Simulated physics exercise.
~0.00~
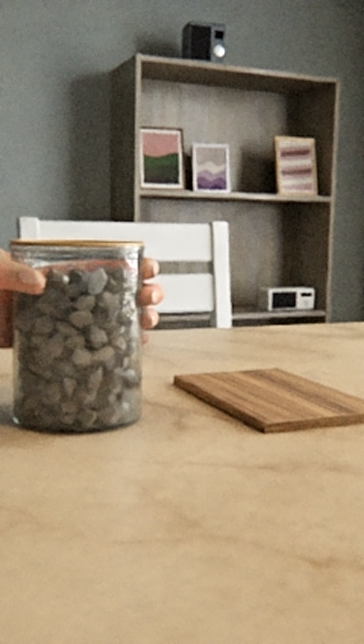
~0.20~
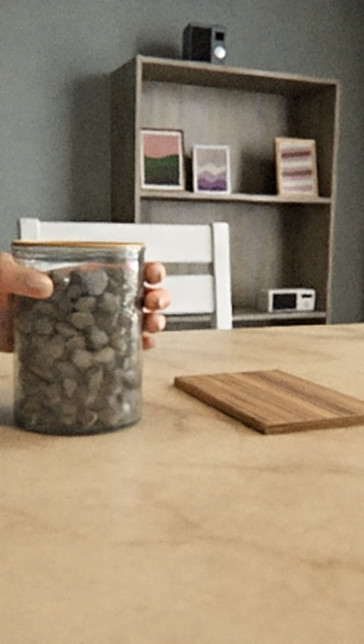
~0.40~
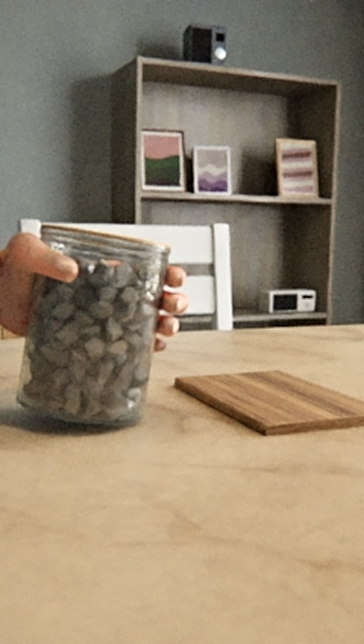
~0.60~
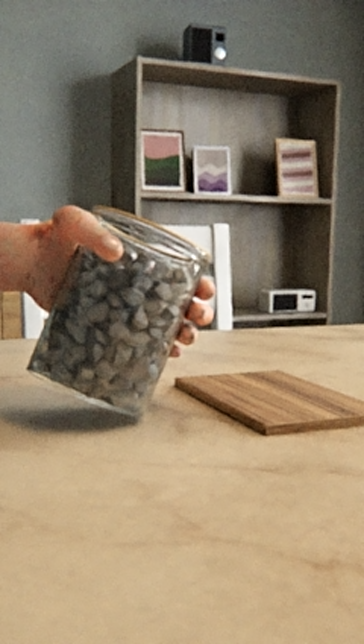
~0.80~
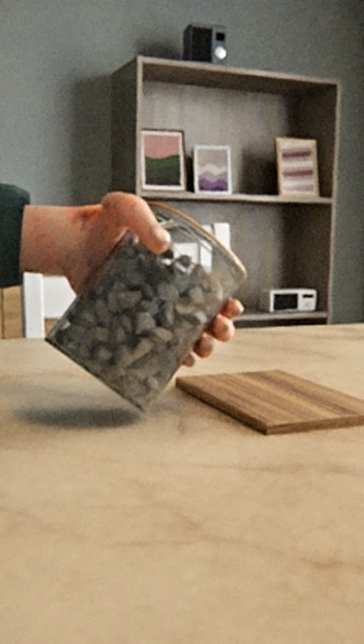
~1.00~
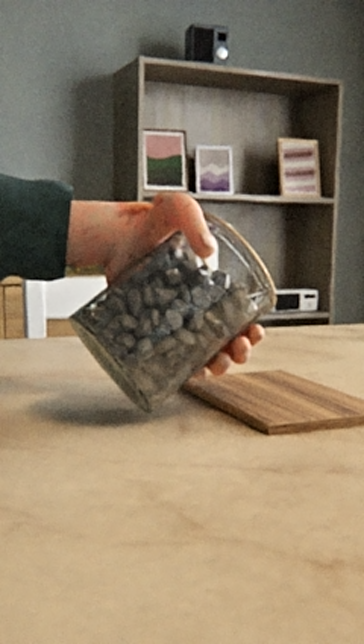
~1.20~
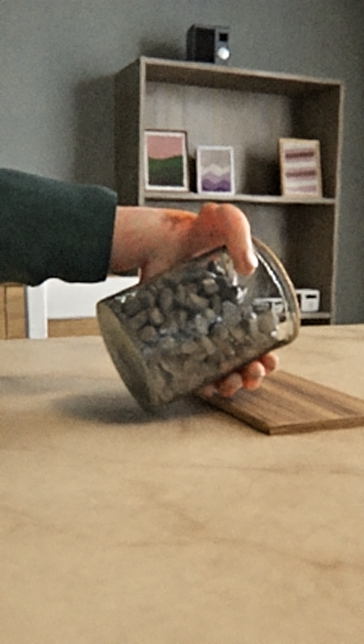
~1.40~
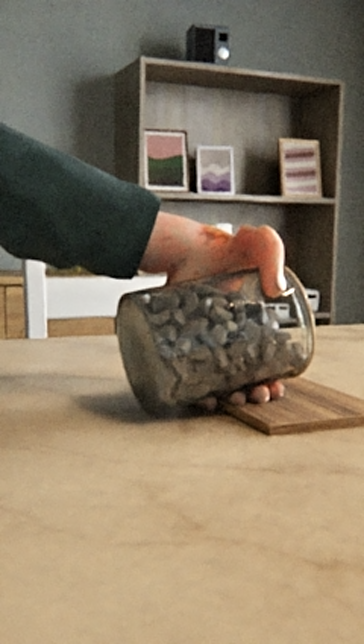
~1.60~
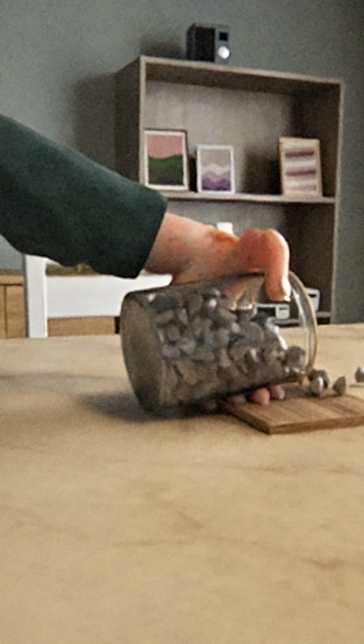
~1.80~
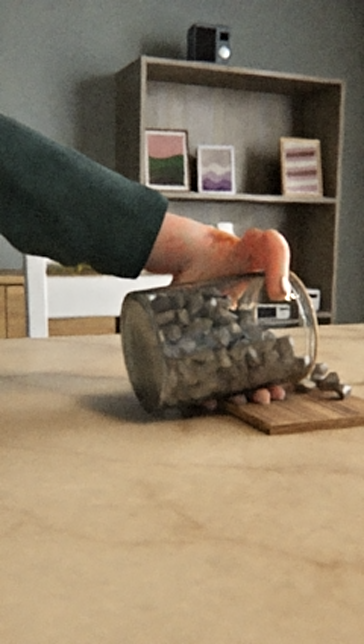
A pale, faintly veined tabletop is seen from just above its surface, with a grey wall and a brown shelf holding small framed prints behind a white chair. A clear jar filled with grey stones stands upright at the left, held by a hand, and a flat brown wooden block lies to its right. The hand lifts the jar and tips it steadily rightward, a dark green sleeve following into view. The jar comes down nearly on its side, its open end over the block. A few stones tumble out onto the wood, while most stay inside the still-held jar.
